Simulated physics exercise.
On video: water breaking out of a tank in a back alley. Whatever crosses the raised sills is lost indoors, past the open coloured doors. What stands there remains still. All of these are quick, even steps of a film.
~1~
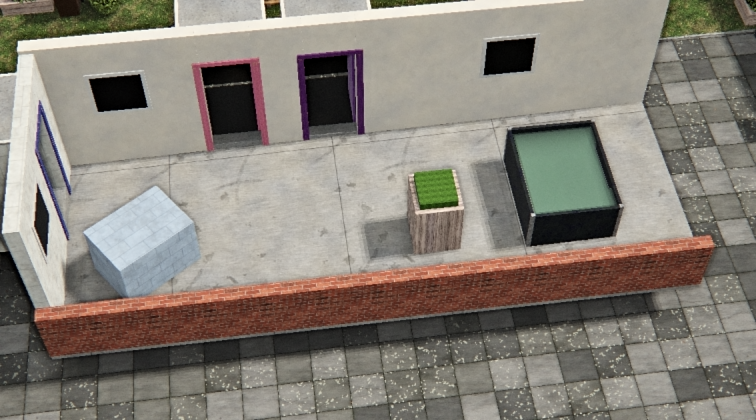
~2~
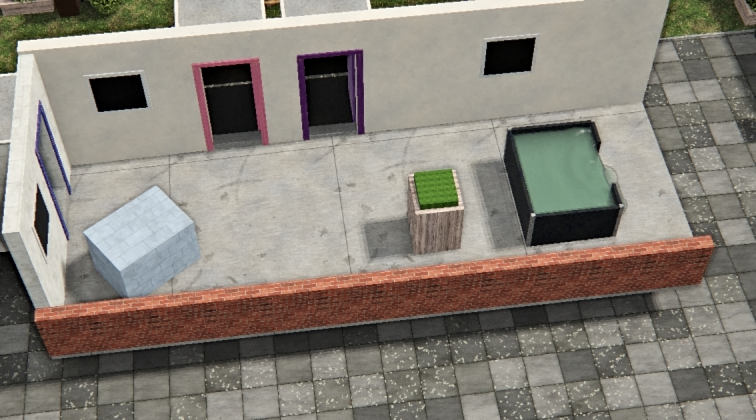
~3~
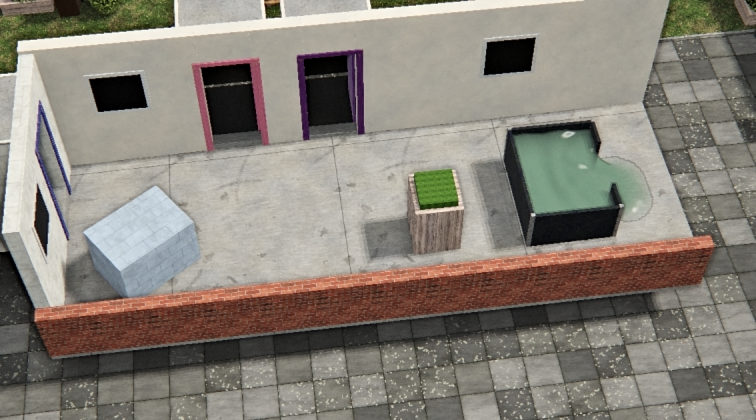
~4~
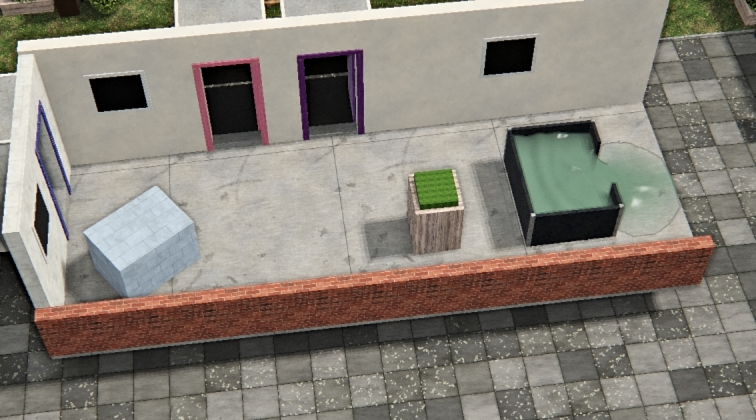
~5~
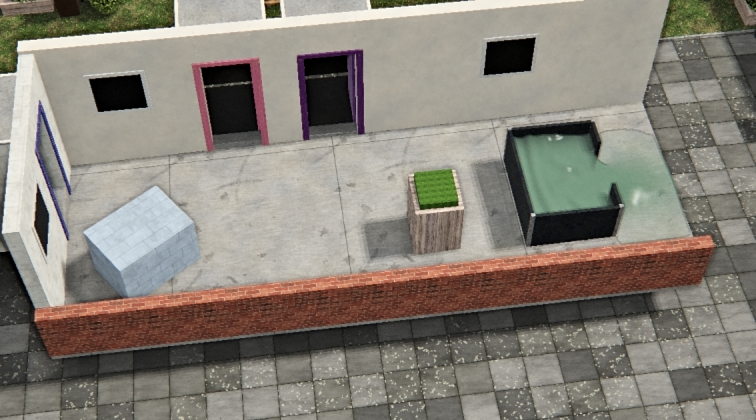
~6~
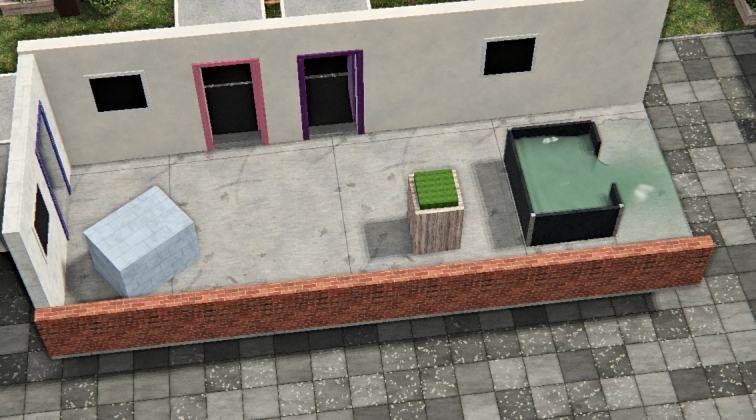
Back alley with a brick wall, green water breaking through a dark tank's right side and spreading across the pale paving.
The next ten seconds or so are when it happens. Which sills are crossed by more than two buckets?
Outcome: The pink door will not top two buckets; the purple door will not top two buckets; the blue door will not top two buckets.
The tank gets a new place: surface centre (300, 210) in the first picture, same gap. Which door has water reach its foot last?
Bringing up the rear is the door marked blue.
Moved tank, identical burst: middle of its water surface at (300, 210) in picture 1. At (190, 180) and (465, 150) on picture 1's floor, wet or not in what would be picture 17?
Bone-dry, soaked.
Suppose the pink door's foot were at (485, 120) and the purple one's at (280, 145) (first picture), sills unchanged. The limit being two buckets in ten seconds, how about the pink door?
Outcome: Pink door remains below.
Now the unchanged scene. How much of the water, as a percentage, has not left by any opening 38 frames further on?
Roughly 26 per cent.
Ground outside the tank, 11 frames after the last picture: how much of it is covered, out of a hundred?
I'd put it at roughly 10 per cent.
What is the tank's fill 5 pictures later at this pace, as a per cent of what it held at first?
Somewhere near 60 %, give or take.
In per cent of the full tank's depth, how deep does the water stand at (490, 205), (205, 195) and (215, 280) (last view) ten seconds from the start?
Roughly 0, 0 and 0 per cent, in turn.
A moment on, water covers 10 % of the floor; the pink door not reached, the purple door not reached, the blue door not reached.
Next, water covers 10 % of the floor; the pink door not reached, the purple door not reached, the blue door not reached.
Then, water covers 10 % of the floor; the pink door not reached, the purple door not reached, the blue door not reached.
Later, water covers 10 % of the floor; the pink door not reached, the purple door not reached, the blue door not reached.
In the end, water covers 5 % of the floor; the pink door not reached, the purple door not reached, the blue door not reached.
